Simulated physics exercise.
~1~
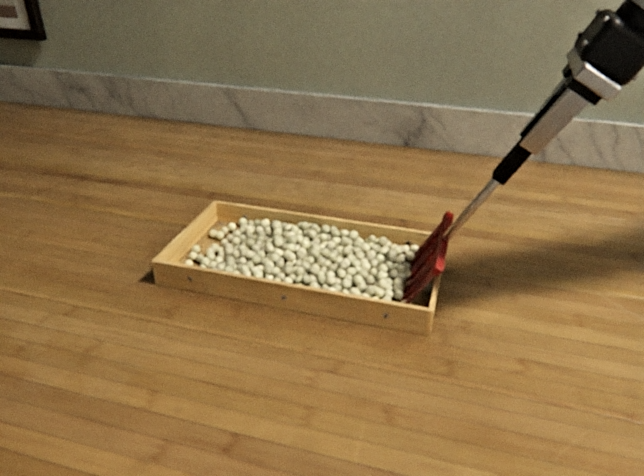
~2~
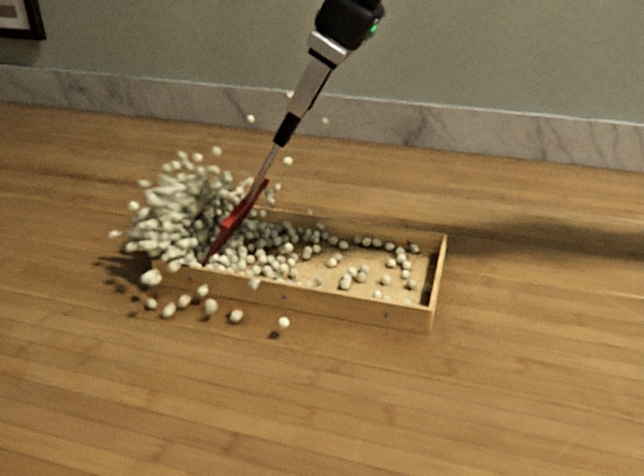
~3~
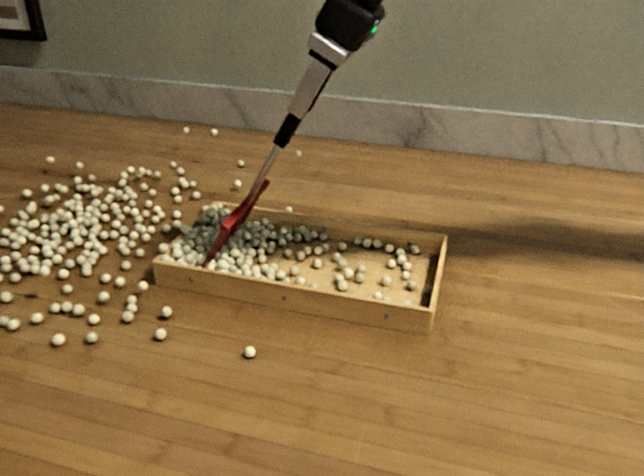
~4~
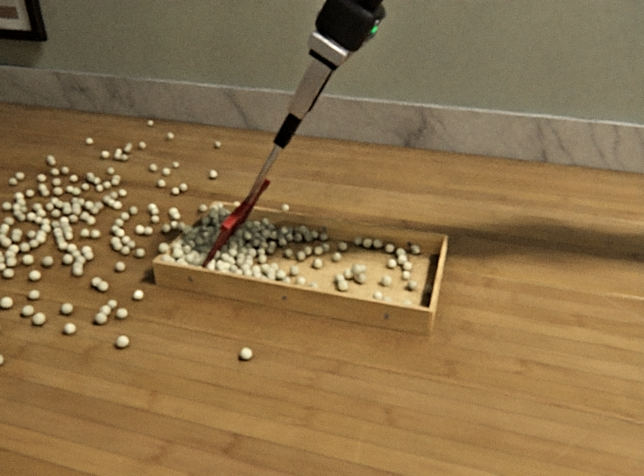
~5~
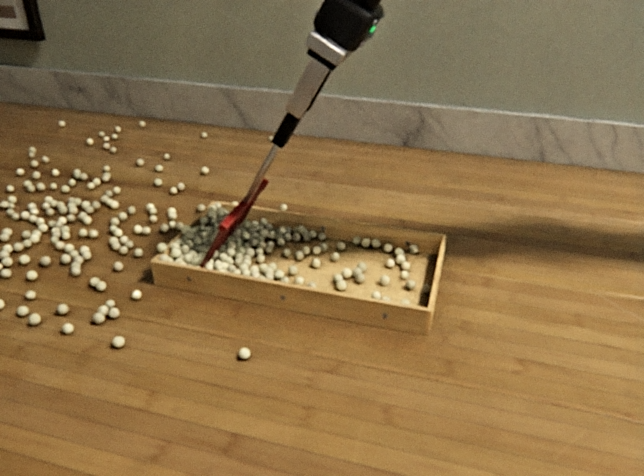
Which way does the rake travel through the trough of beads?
The rake travels to the left, going from the right end of the trough to near its left end.
